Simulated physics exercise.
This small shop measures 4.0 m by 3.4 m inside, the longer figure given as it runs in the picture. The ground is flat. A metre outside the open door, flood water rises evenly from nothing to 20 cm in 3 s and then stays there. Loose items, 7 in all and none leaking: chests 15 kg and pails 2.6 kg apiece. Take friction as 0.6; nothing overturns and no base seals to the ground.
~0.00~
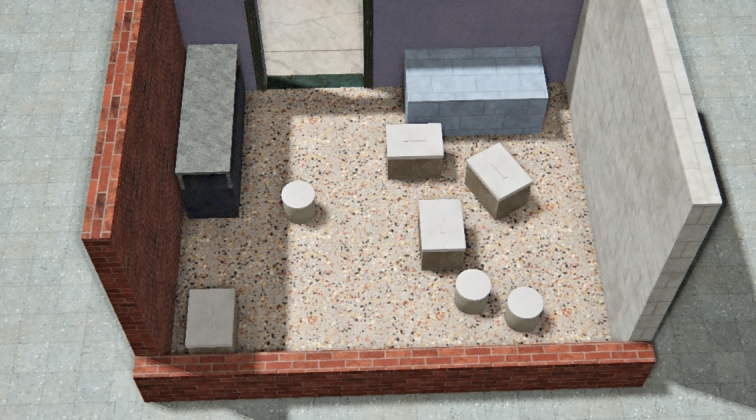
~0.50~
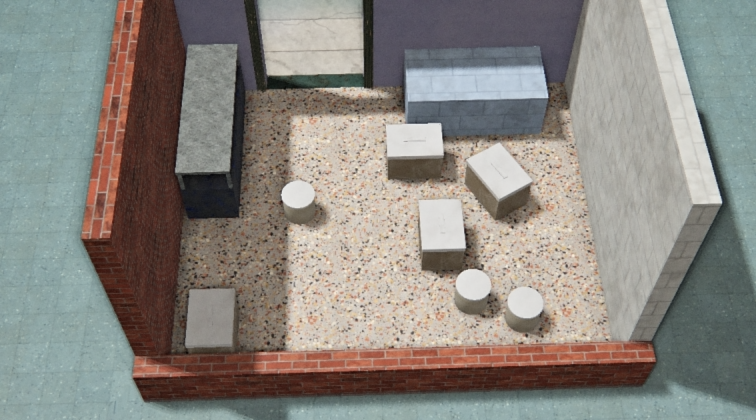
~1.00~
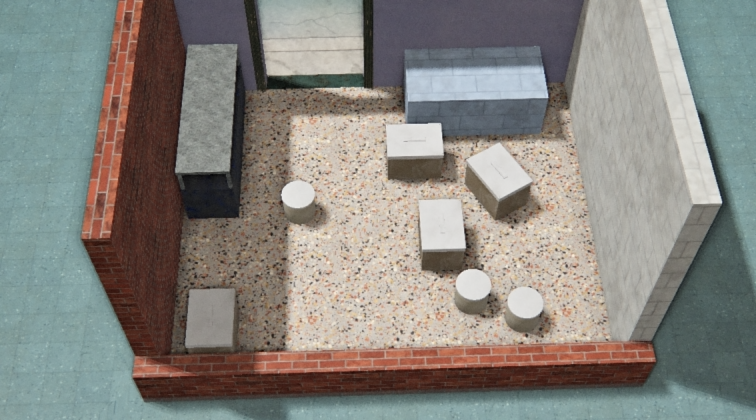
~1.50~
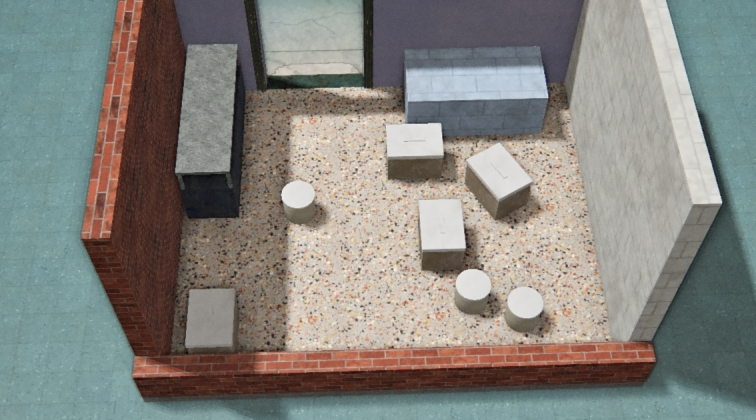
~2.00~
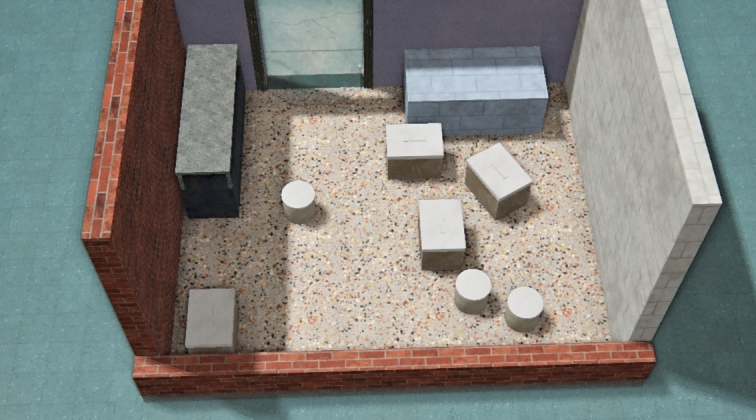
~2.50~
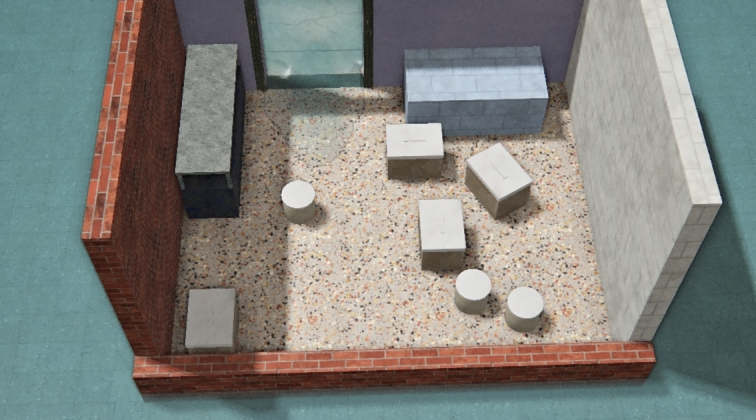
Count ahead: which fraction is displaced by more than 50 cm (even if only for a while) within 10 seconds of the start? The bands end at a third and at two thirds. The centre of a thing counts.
Share: From one to two thirds.
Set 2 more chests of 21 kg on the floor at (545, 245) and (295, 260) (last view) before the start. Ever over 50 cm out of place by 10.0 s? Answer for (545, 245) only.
Answer: Short of it.
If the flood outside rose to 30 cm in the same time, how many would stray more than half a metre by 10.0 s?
In that case 7 of them.
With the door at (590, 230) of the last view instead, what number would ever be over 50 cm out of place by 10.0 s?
In that case 7 of them.
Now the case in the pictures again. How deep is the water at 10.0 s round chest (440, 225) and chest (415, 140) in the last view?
Roughly 6 and 6 cm.
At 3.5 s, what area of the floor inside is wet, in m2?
About 3.5 m2.
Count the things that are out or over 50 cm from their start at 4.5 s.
I count 1.
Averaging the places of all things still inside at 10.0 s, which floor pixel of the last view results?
At about (410, 215).
After 3.5 s 0 of 7 are over 50 cm from their spots; 0 afloat.
After 4.5 s 1 of 7 are over 50 cm from their spots; 0 afloat.
After 7.0 s 1 of 7 are over 50 cm from their spots; 2 afloat.
After 10.0 s 4 of 7 are over 50 cm from their spots, and 4 have been at some point; 4 afloat.
